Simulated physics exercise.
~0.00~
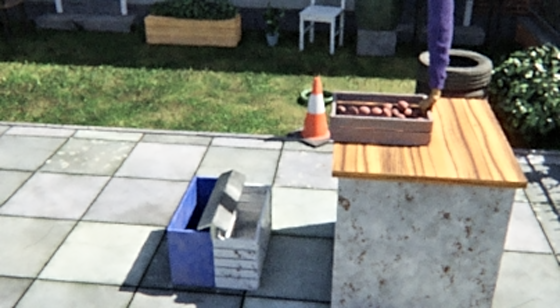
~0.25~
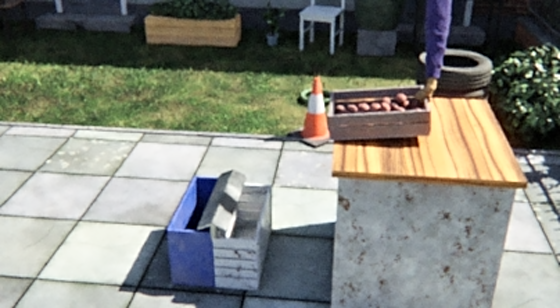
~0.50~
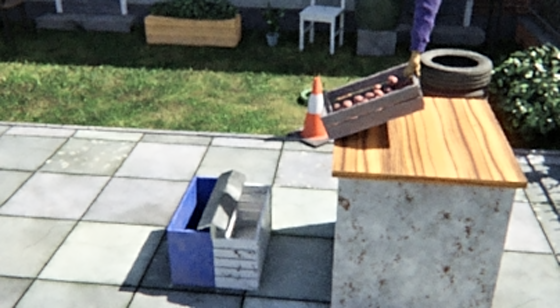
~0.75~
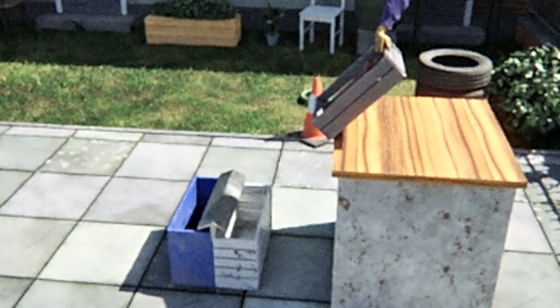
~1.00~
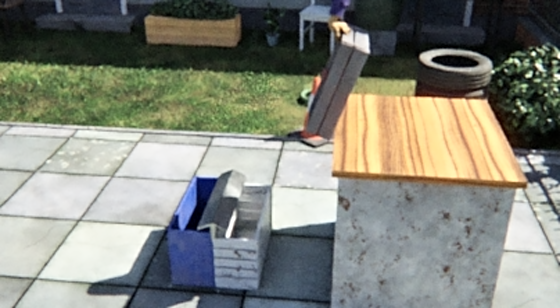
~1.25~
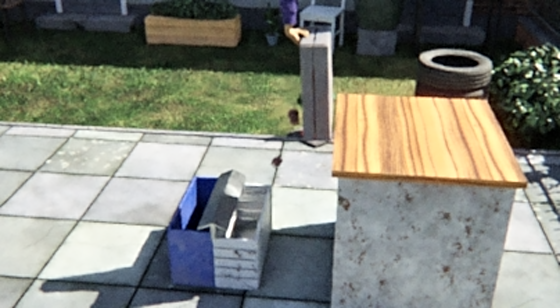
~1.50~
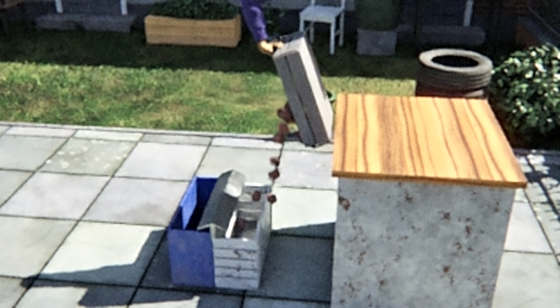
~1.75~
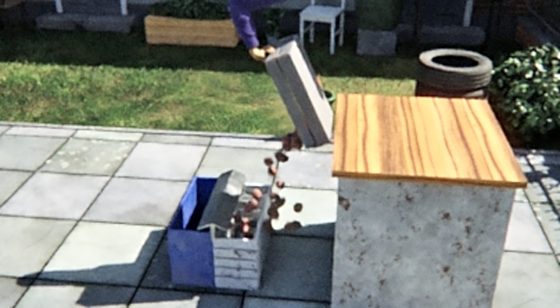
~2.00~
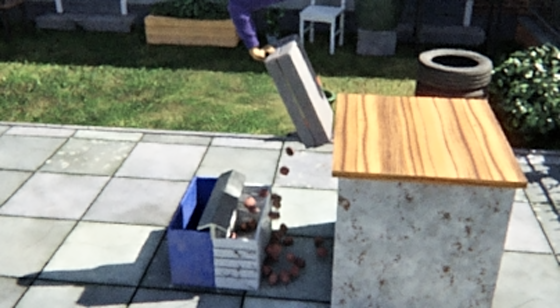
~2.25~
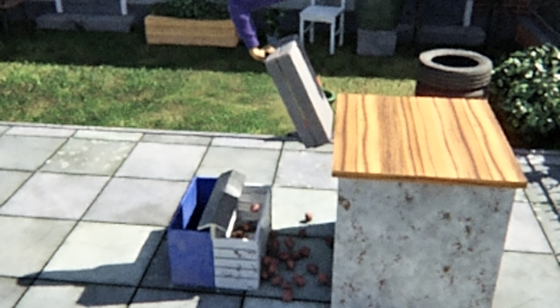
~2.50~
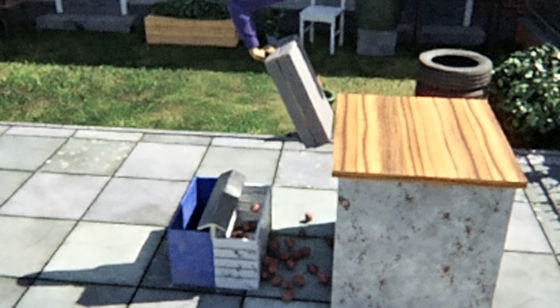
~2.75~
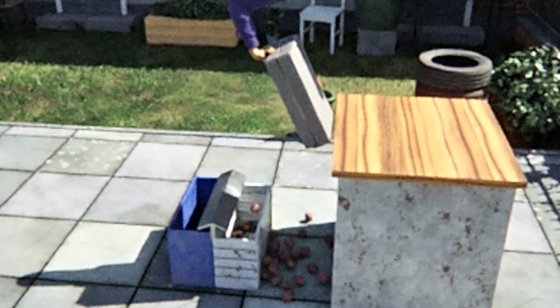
A sunlit patio of pale slabs beside a lawn is seen from a raised, still viewpoint, with a traffic cone and a tyre near the grass. At right stands a wood-topped bench holding a grey crate of red potatoes, and at left on the slabs sit a blue tub and a white bin with a grey ridge between them. A purple-sleeved arm lifts the crate and tips it leftward past the bench's edge. Potatoes trickle, then pour out, some entering the white bin, others hitting the paving. The crate stays tilted while many potatoes lie scattered between bin and bench.
